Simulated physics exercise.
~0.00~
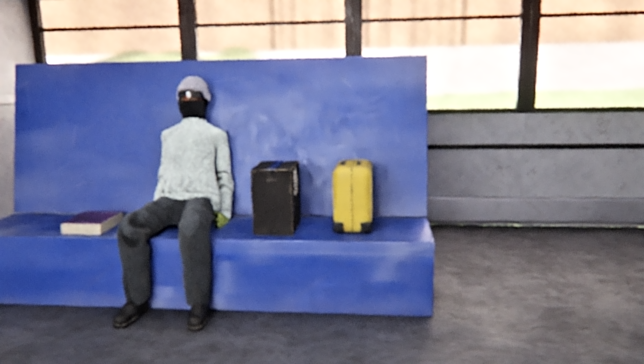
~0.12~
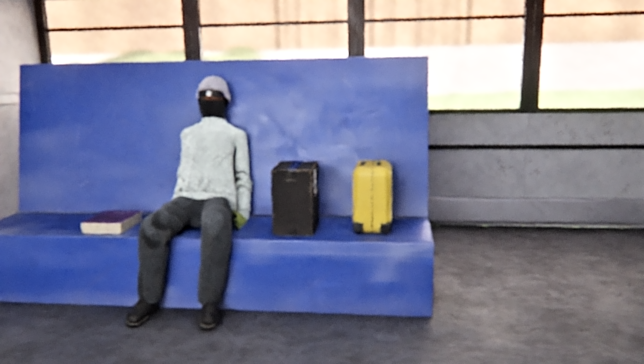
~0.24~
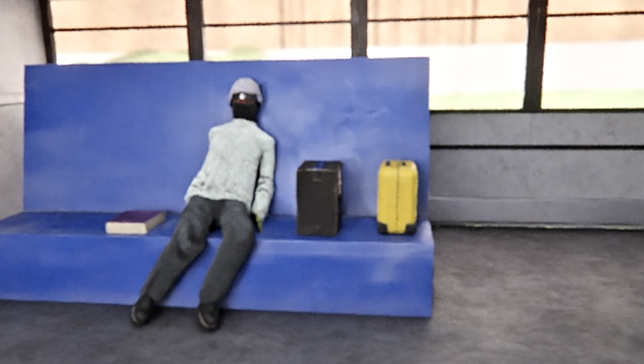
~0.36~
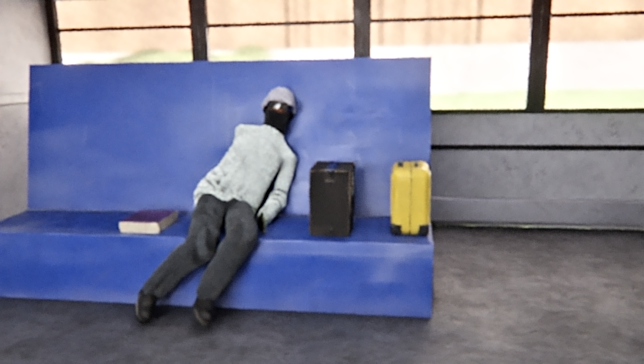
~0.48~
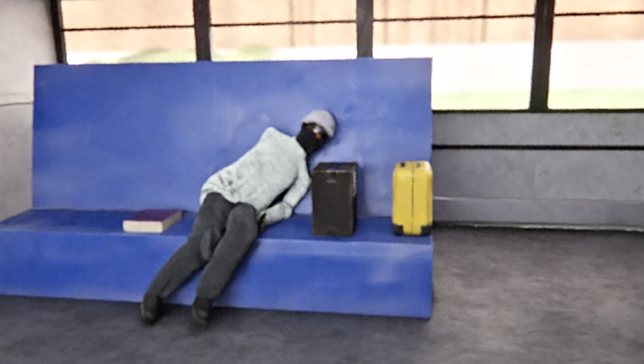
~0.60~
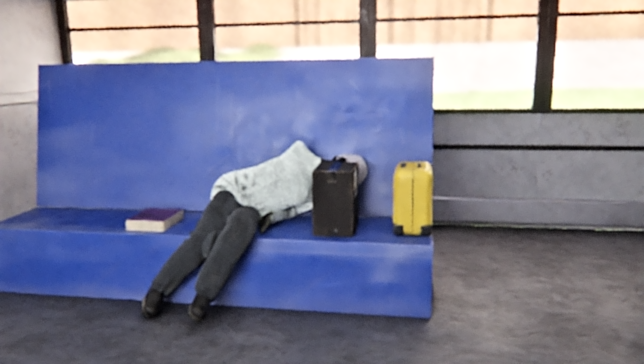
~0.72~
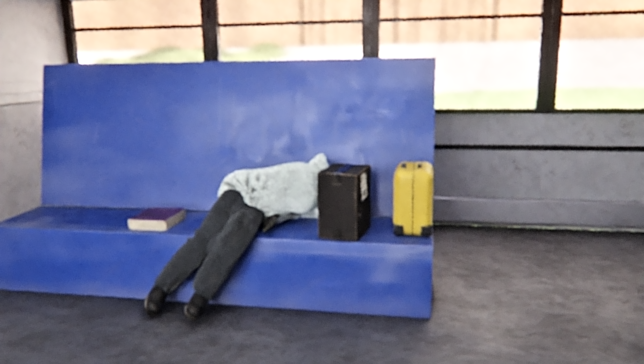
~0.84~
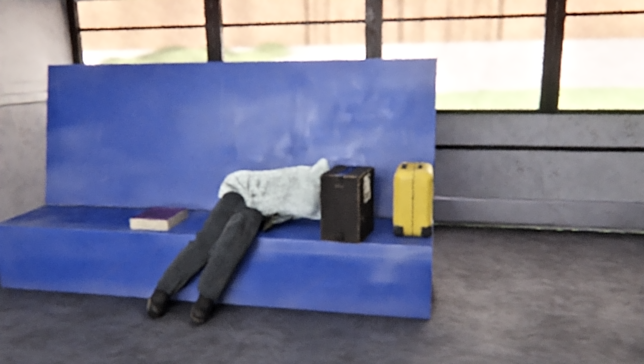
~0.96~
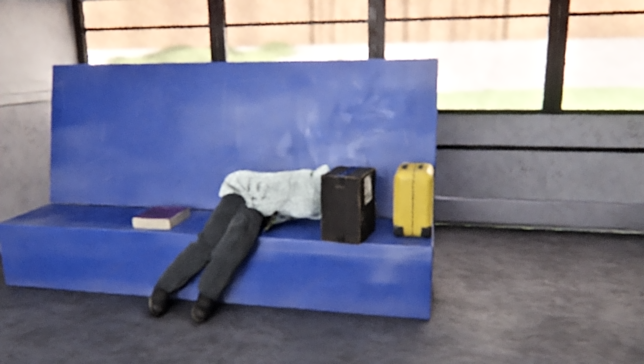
In a metro car, a masked passenger in a grey cap slides right along a blue bench with a purple folder, black pack and yellow case, then topples sideways and ends slumped with the head hidden behind the pack, while all three items stay on the seat, bags upright.
